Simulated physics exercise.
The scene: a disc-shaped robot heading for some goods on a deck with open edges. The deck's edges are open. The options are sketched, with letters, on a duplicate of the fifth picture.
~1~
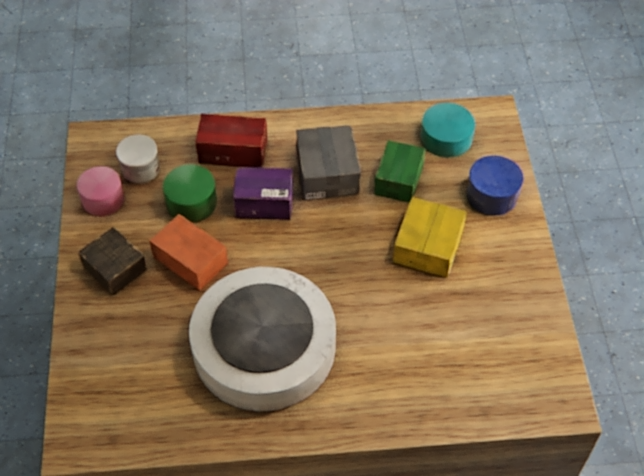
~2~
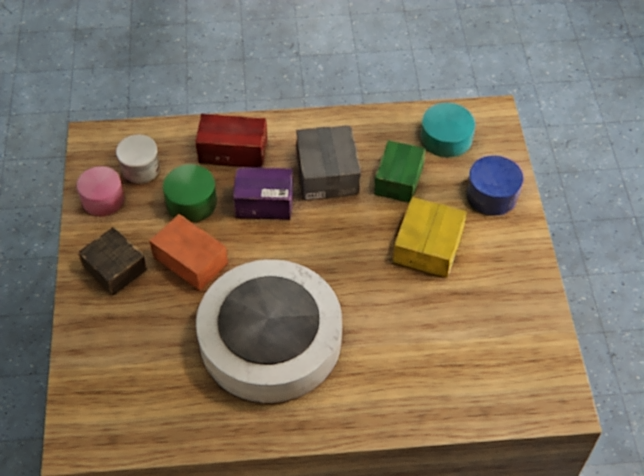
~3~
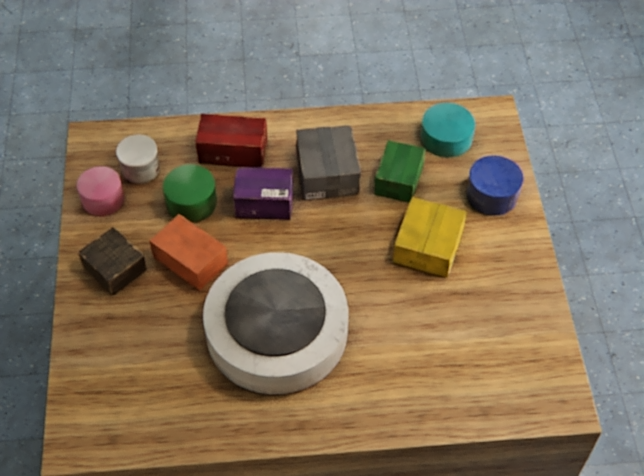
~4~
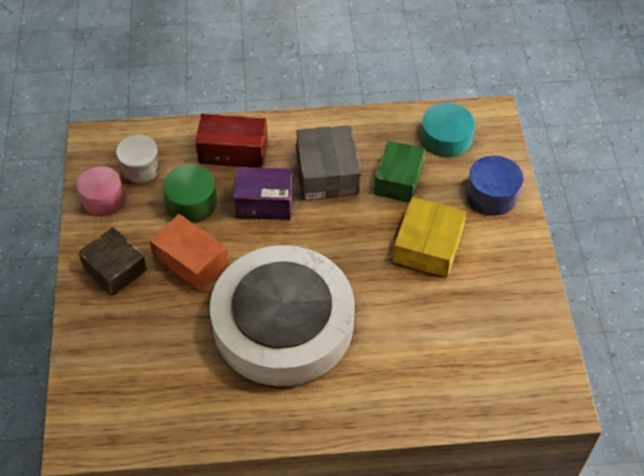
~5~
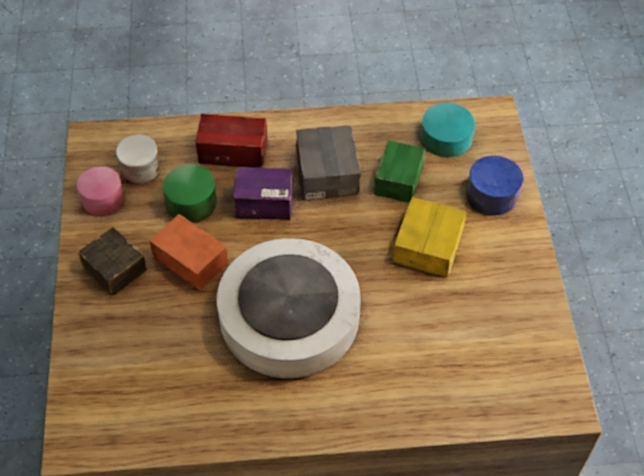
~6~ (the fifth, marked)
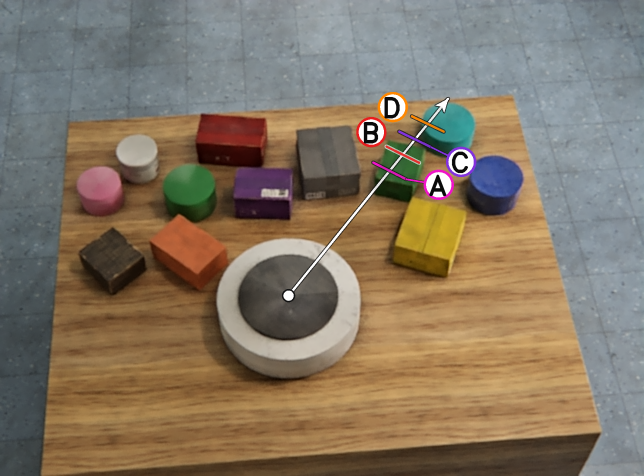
On a wooden deck with open edges, a round white-and-grey robot near the front slides a short way up and to the right, past an orange crate, while the coloured boxes and canisters around it stay still.
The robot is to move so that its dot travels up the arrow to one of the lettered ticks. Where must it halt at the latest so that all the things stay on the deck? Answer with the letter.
It should halt at B.
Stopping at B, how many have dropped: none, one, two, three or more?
By then, none.
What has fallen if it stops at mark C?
The turquoise canister.
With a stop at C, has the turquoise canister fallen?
Yes.
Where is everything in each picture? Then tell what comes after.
Pink canister (101, 191); yellow box (430, 237); red box (232, 141), in the first picture.
Robot (270, 329); orange crate (189, 252), in the second picture.
Robot (276, 322); black crate (114, 261), in the third picture.
Robot (283, 314); green box (400, 172), in the fourth picture.
Robot (289, 306); purple parcel (264, 194); green canister (191, 193); blue pail (494, 186), in the fifth picture.
On the marked copy, A at (390, 171); B at (403, 154); C at (415, 139); D at (427, 124); the arrow from (289, 296) to (448, 99); the white dot at (289, 296).
With B. Early on, robot (332, 252); yellow box (434, 236); pink canister (101, 191).
Further on, robot (372, 203); turquoise canister (455, 122); grey box (327, 137).
At the end, robot (402, 167); turquoise canister (483, 92); green box (448, 116); nothing has fallen.
As for the rest, A is safe but short; C drops the turquoise canister; D drops the turquoise canister and green box.
